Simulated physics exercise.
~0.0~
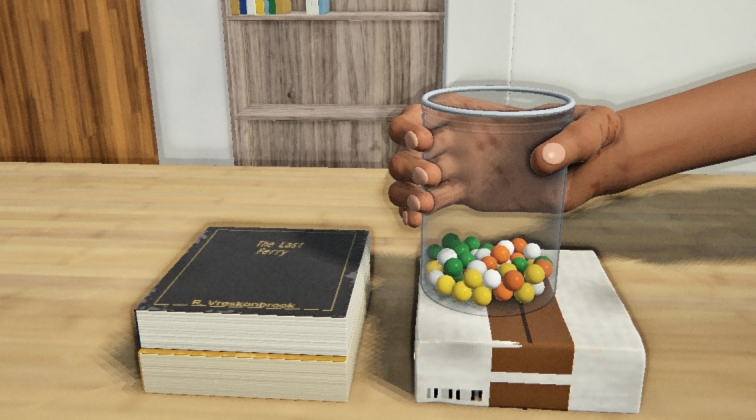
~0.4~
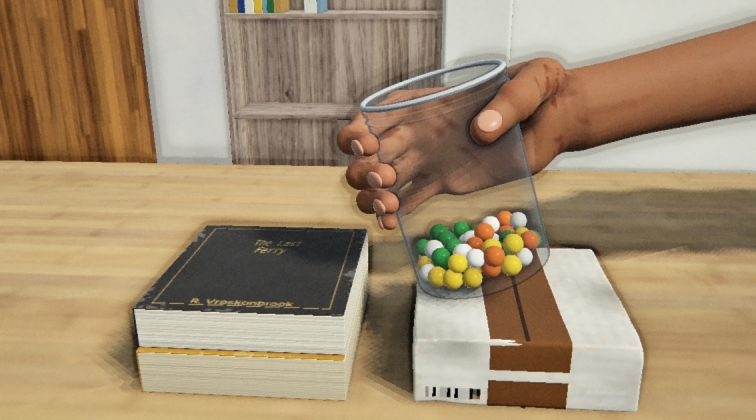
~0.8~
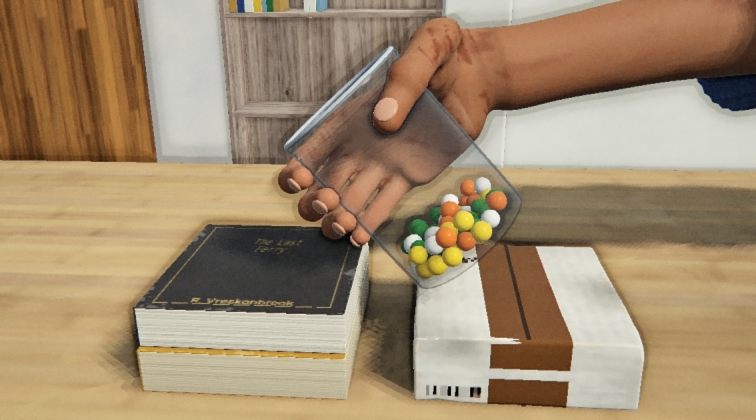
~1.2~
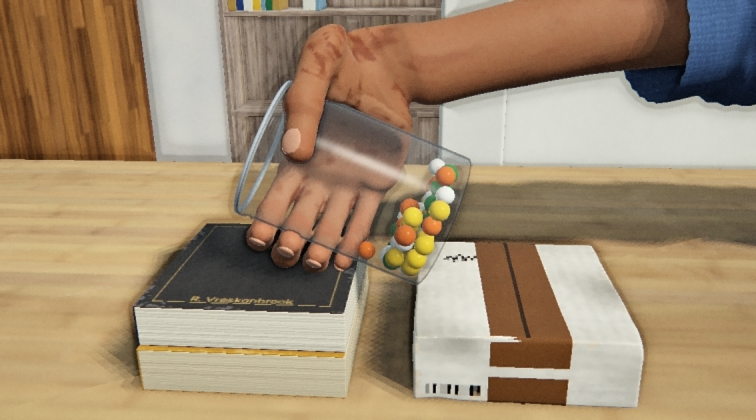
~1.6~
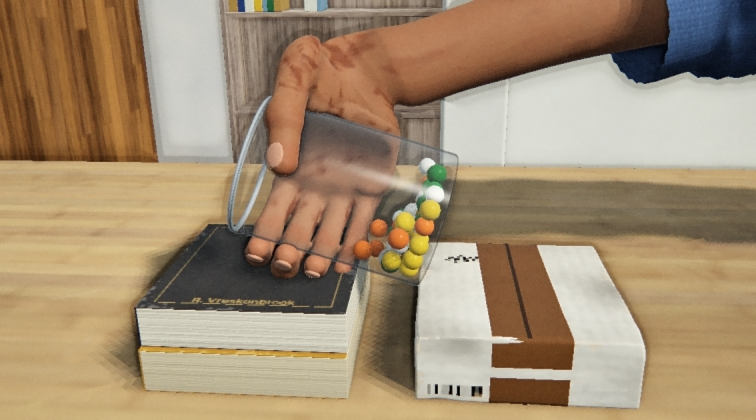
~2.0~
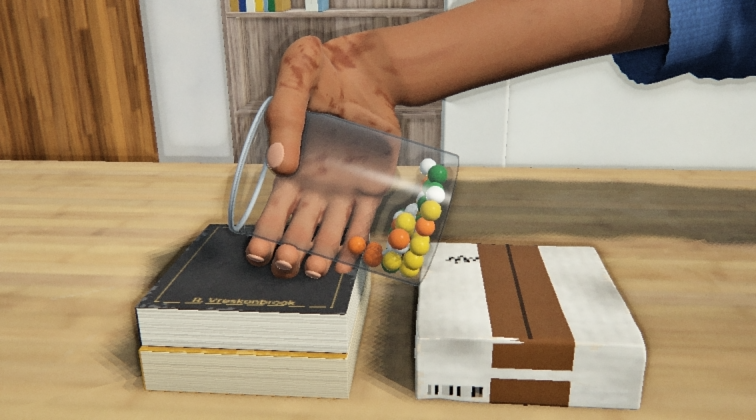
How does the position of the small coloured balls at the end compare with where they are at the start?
At the start the balls lie low over the white box on the right, in the bottom of the upright jar. By the end they are further left and a little higher, gathered at the base end of the tipped jar near the gap between the books and the box.
